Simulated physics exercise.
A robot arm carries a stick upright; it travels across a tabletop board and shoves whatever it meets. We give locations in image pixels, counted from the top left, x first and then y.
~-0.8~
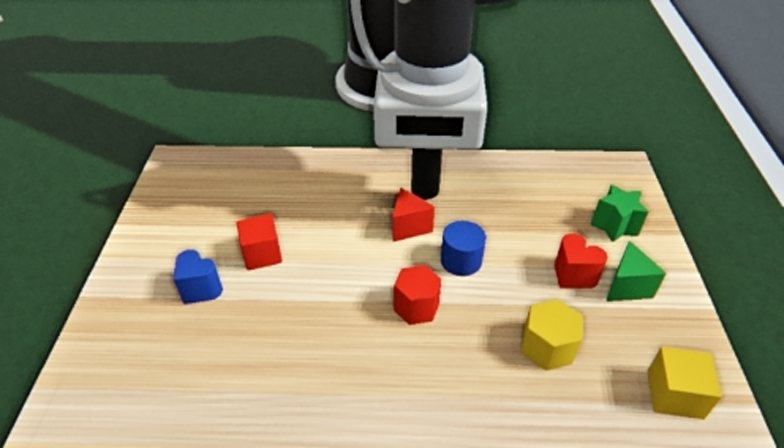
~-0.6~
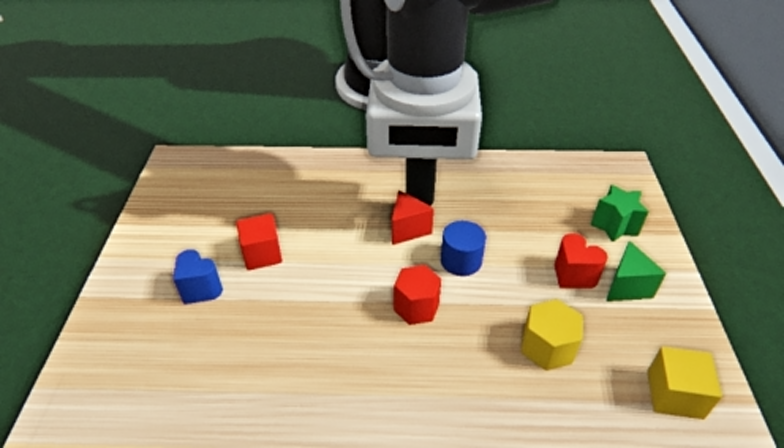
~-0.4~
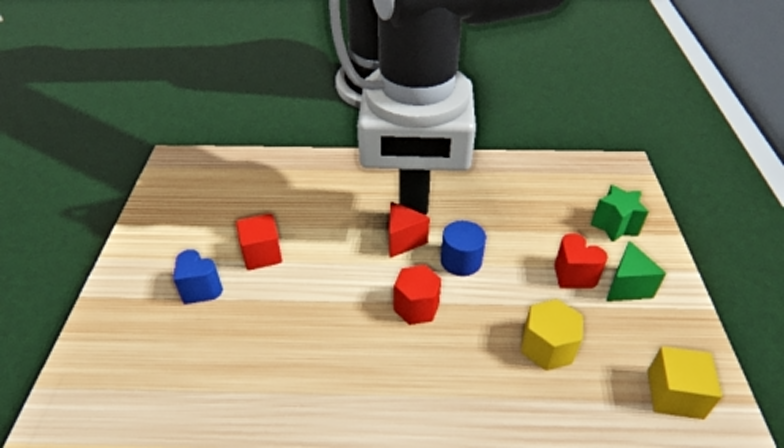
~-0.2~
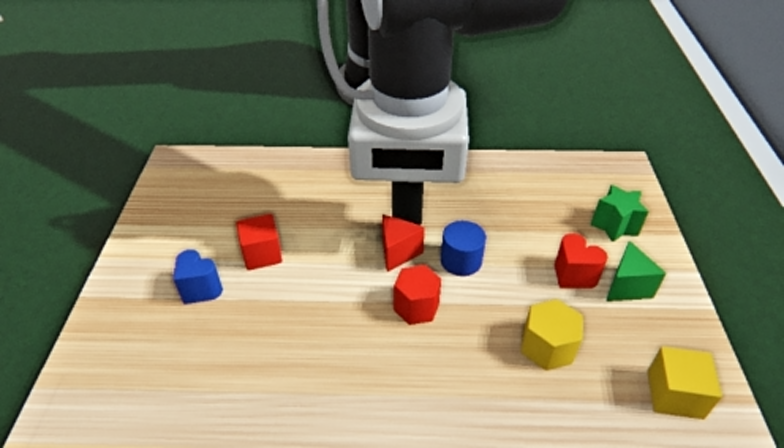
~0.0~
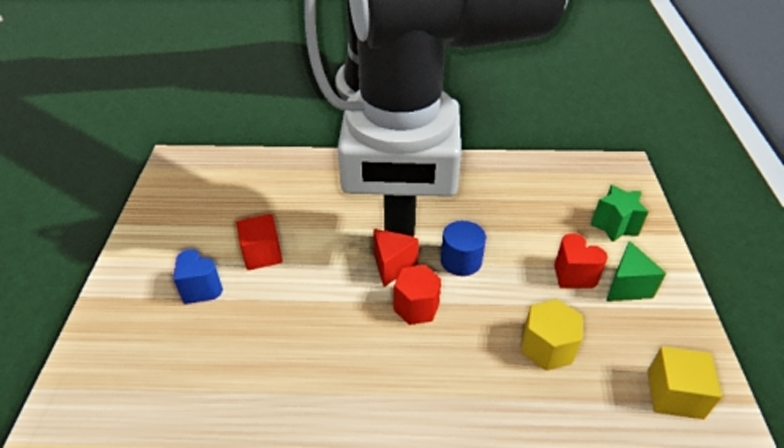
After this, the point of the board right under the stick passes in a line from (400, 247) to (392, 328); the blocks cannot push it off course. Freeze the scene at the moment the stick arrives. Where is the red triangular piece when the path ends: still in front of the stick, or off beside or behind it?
I expect it to be in front.
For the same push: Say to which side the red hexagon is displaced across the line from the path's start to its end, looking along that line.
The answer is left.
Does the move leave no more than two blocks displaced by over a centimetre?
Yes, I think so.
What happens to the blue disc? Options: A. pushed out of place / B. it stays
My answer is option B.
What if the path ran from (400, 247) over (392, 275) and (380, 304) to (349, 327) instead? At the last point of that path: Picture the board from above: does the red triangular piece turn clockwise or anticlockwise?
Spins counterclockwise.
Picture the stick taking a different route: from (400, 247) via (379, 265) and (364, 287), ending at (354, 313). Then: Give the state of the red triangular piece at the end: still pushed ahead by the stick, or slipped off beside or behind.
That block remains ahead.
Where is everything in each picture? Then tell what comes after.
In the first frame, stick tip at (425, 191); block tops, red triangular piece at (410, 203); red hexagon at (418, 281); blue disc at (465, 235).
In the second frame, stick at (420, 200); red triangular piece at (408, 205).
In the third frame, stick at (414, 210); red triangular piece at (404, 216).
In the fourth frame, stick at (407, 221); red triangular piece at (398, 229).
In the fifth frame, stick at (400, 234); red triangular piece at (392, 242); red hexagon at (418, 281); blue disc at (465, 235).
The first path, step by step. One third of the way, stick at (398, 259); red triangular piece at (385, 268); red hexagon at (420, 286), turned 10° anticlockwise.
Two thirds of the way, stick at (395, 286); red triangular piece at (378, 298); red hexagon at (424, 302), turned 50° anticlockwise.
At the end, stick at (392, 315); red triangular piece at (367, 323), turned 25° clockwise; red hexagon at (432, 317), turned 95° anticlockwise; blue disc in place.
